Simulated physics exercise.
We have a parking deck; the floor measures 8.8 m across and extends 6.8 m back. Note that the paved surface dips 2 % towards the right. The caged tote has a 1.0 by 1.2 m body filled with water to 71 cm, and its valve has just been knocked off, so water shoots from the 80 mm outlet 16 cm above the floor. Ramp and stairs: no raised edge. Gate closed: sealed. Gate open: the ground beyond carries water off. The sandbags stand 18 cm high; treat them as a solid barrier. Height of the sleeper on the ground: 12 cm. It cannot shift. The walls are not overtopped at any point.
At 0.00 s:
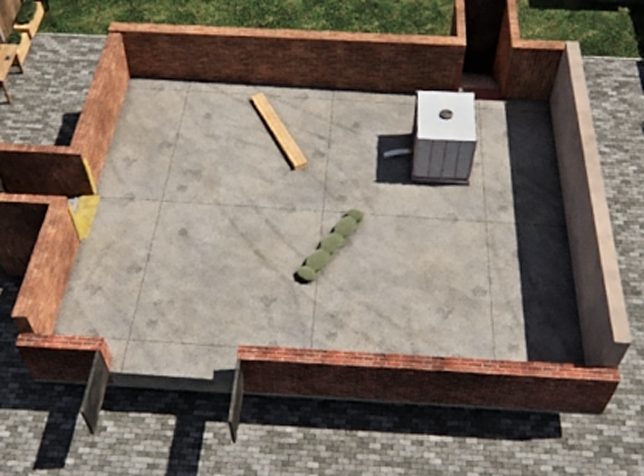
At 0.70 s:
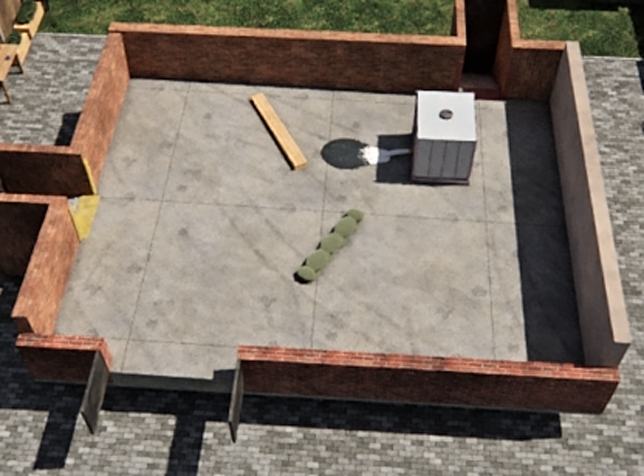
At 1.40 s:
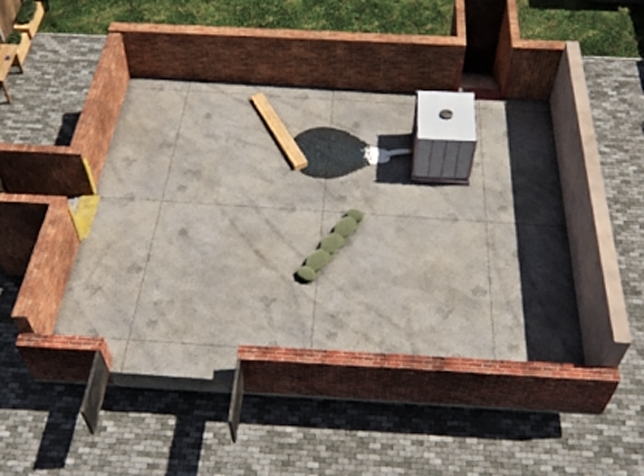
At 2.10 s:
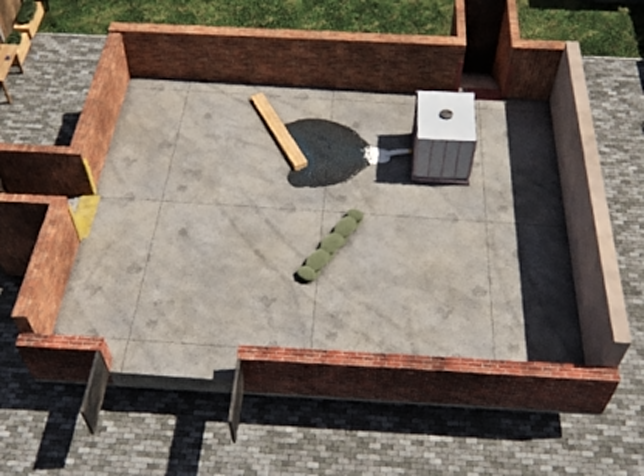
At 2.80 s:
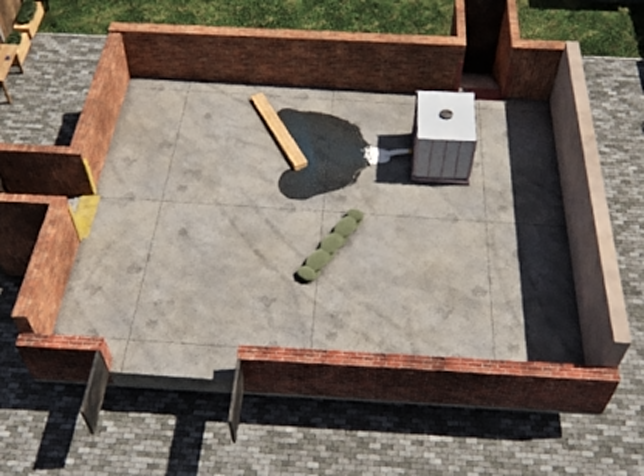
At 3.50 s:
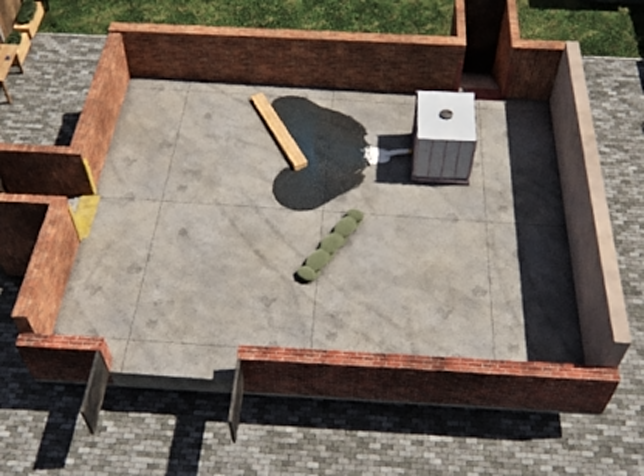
Water spurts left from the short outlet of a pale, boxy tank at the upper right of a grey paved yard, seen from high above through a still camera. Low red-brick walls enclose the yard, with a tan timber lying left of the tank and a slanting row of green sandbags near the centre. The dark puddle spreads leftward to the timber, then widens around its lower end and along its right side.
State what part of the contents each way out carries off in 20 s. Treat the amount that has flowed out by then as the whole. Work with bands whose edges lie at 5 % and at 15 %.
By band, the gateway receives not even 5 %; the stairwell (marked red) receives not even 5 %; the basement ramp (marked yellow) receives less than 5 %.
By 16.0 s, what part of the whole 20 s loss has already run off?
I'd put it at about 50 per cent.
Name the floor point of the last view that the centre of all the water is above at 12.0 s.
The water is centred close to (356, 147).
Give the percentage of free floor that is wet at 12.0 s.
Roughly 20 per cent.
After 5.0 s water covers 10 % of the floor and is deepest (4 cm) near (312, 158); gone so far, the gateway 0 %, the stairwell (marked red) 0 %, the basement ramp (marked yellow) 0 %.
After 8.0 s water covers 15 % of the floor and is deepest (4 cm) near (313, 152); gone so far, the gateway 0 %, the stairwell (marked red) 0 %, the basement ramp (marked yellow) 0 %.
After 12.0 s water covers 20 % of the floor and is deepest (4 cm) near (312, 158); gone so far, the gateway 0 %, the stairwell (marked red) 0 %, the basement ramp (marked yellow) 0 %.
After 16.0 s water covers 25 % of the floor and is deepest (3 cm) near (312, 158); gone so far, the gateway 0 %, the stairwell (marked red) 1 %, the basement ramp (marked yellow) 0 %.
After 20.0 s water covers 30 % of the floor and is deepest (4 cm) near (548, 121); gone so far, the gateway 0 %, the stairwell (marked red) 2 %, the basement ramp (marked yellow) 0 %.
